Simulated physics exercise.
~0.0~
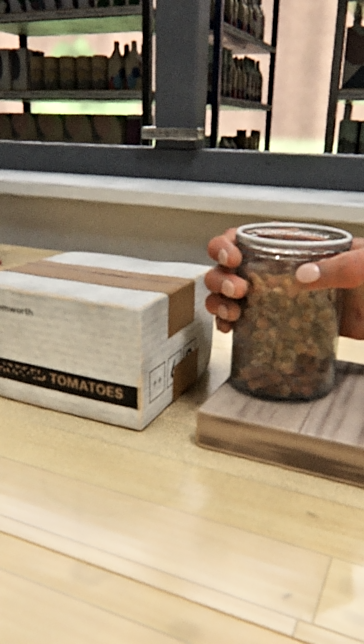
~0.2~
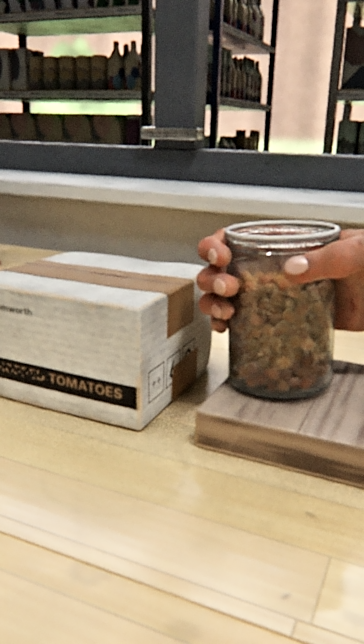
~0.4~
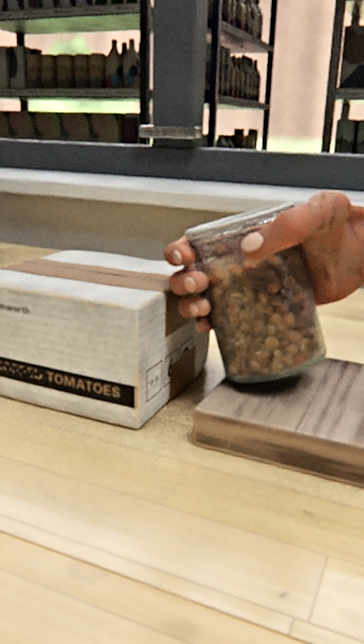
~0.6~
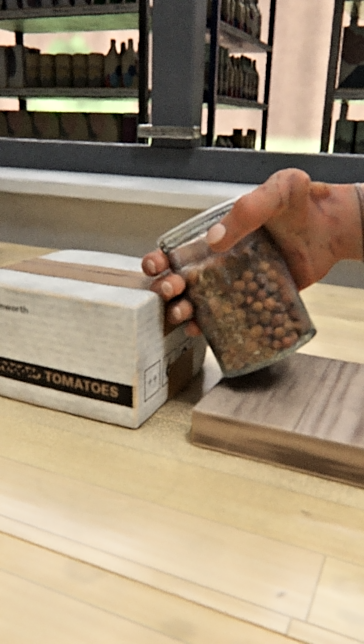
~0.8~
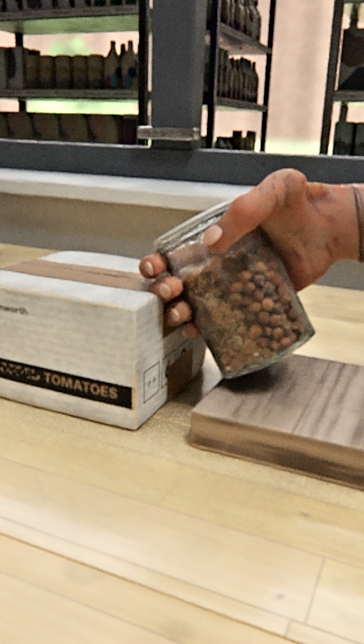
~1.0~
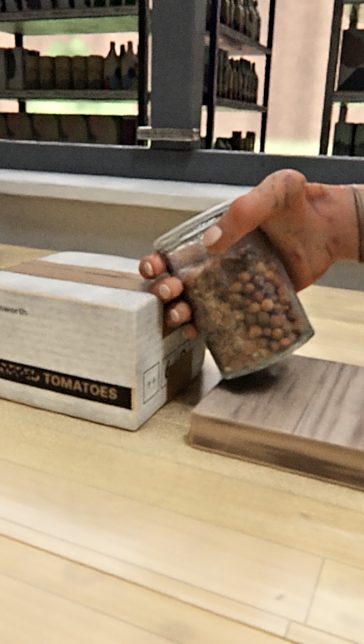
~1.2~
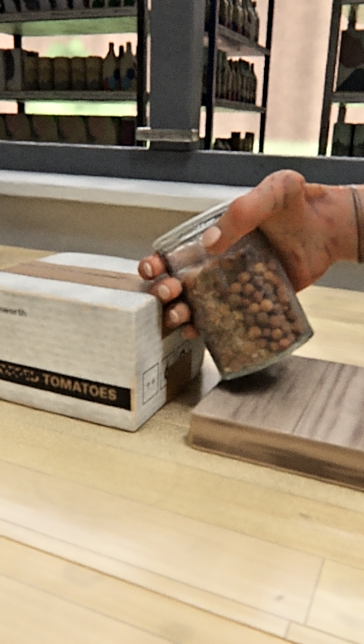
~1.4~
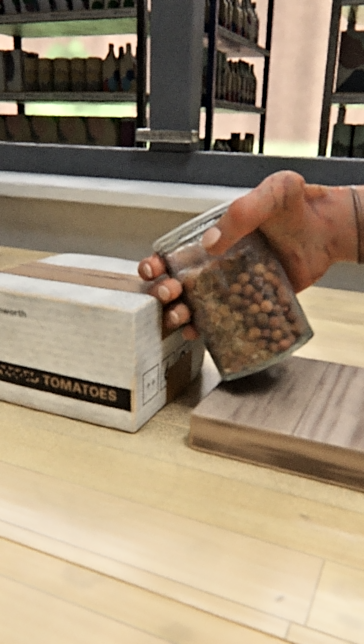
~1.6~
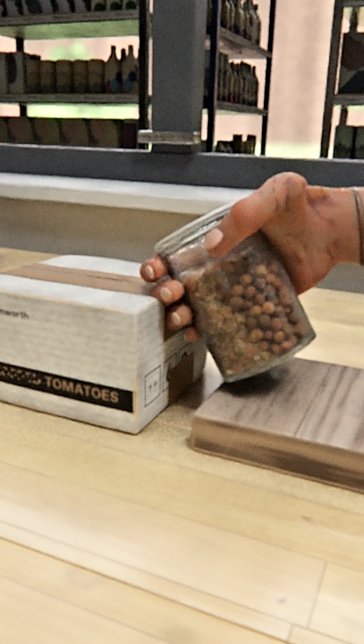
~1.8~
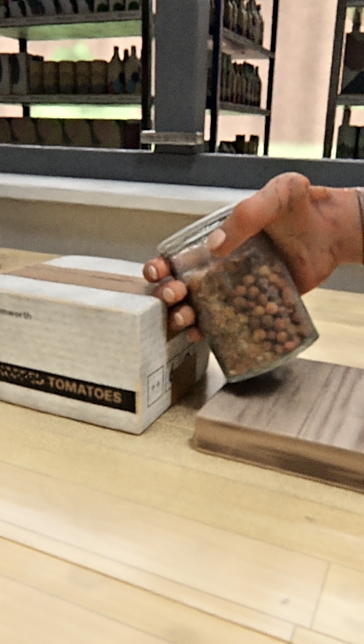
A hand reaches in from the right and holds a clear glass jar, partly filled with small brown, round pieces, above a grey-brown wooden board on a pale wood counter. To the left sits a white carton with brown tape and a black label reading tomatoes, while dark shelves of bottles stand behind a grey frame, all seen from the front by a slightly swaying camera. The jar starts upright, then the hand shifts it left and tips it toward the carton. The contents shift inside as it leans. It comes to rest tilted against the box, still held, with everything inside.
